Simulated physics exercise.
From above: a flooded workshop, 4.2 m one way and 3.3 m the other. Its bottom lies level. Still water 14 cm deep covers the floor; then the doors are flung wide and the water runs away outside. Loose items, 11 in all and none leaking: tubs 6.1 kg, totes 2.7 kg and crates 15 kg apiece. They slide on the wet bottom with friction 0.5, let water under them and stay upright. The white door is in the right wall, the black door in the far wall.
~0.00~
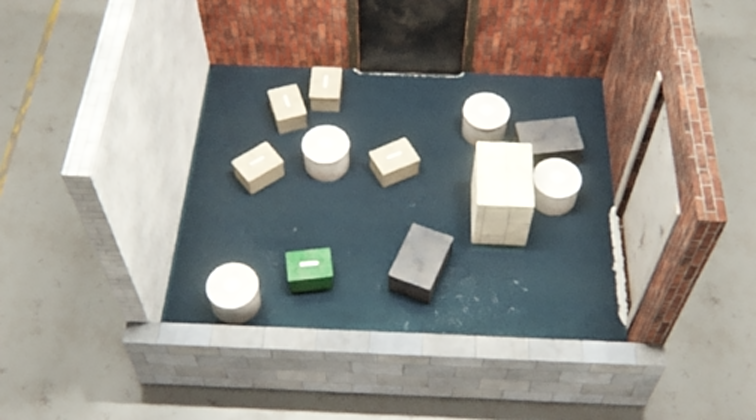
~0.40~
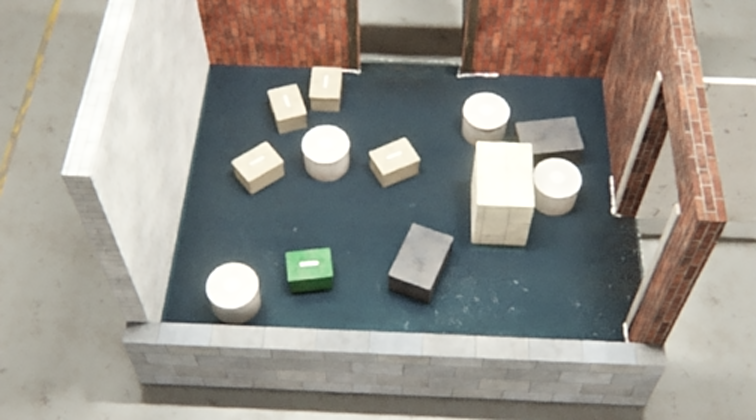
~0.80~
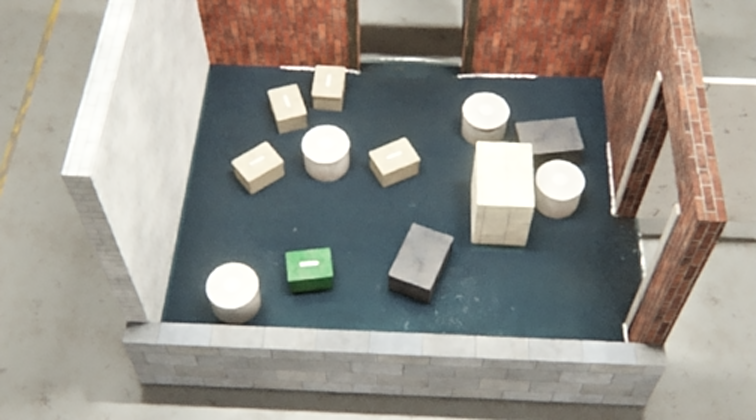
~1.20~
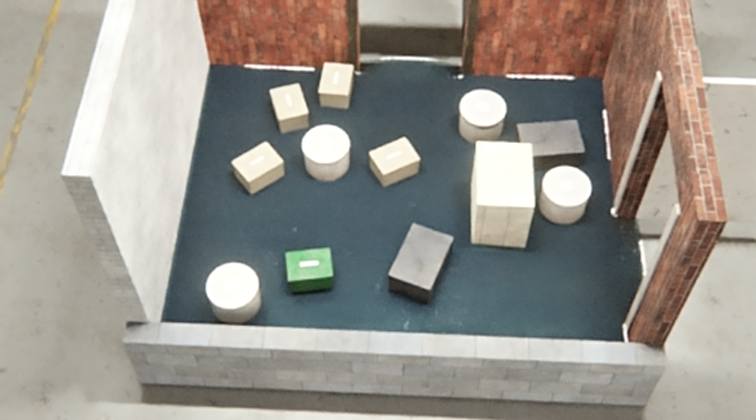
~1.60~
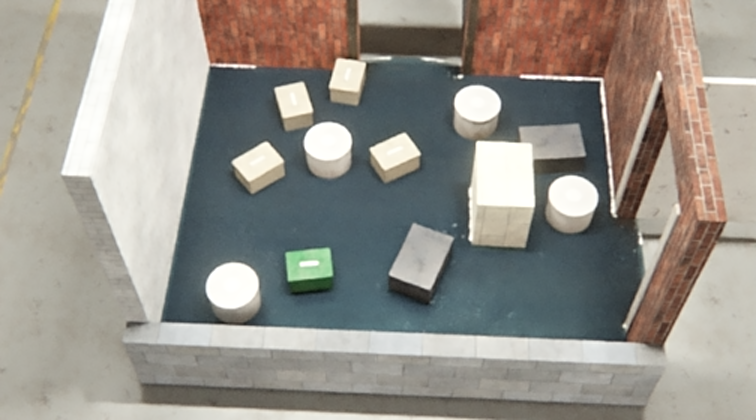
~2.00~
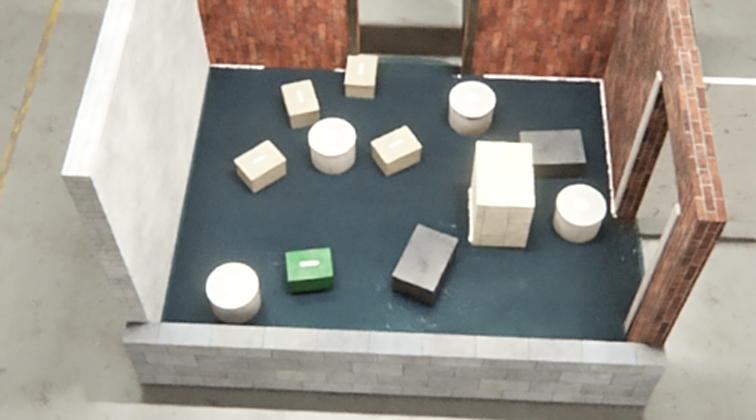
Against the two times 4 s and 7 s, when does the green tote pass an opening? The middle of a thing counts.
Expect it after the second time or never.
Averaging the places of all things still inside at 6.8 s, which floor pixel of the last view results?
At about (411, 186).
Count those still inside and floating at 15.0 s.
2 of them.
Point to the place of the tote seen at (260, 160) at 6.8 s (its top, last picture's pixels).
At about (329, 140).
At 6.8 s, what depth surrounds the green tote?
Roughly 8 cm.
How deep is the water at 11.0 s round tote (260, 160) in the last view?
About 7 cm.
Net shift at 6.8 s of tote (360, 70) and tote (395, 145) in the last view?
In that order: Washed out, 80 cm.
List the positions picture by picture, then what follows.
The green tote at (309, 264) floats; 14 cm deep round most things; 0 of 11 have shifted, in the first picture.
The green tote at (309, 264) floats; about 1810 L in view; 0 of 11 have shifted, in the second picture.
The green tote at (309, 264) floats; 14 cm deep round most things; 0 of 11 have shifted, in the third picture.
The green tote at (309, 264) floats; about 1720 L in view; 3 of 11 have shifted, in the fourth picture.
The green tote at (309, 264) floats; about 1670 L in view; 6 of 11 have shifted, in the fifth picture.
The green tote at (309, 264), afloat; about 1610 L in view; 7 of 11 have shifted, in the sixth picture.
After 3.0 s the green tote is near (316, 260), 0.1 m from its start, afloat; 1 of 11 are out; 10 afloat.
After 6.8 s the green tote is near (388, 260), 0.7 m from its start, afloat; 4 of 11 are out; 7 afloat.
After 11.0 s the green tote is near (413, 261), 0.9 m from its start, afloat; 7 of 11 are out; 4 afloat.
After 15.0 s the green tote is near (467, 264), 1.4 m from its start, afloat; 9 of 11 are out; 2 afloat.
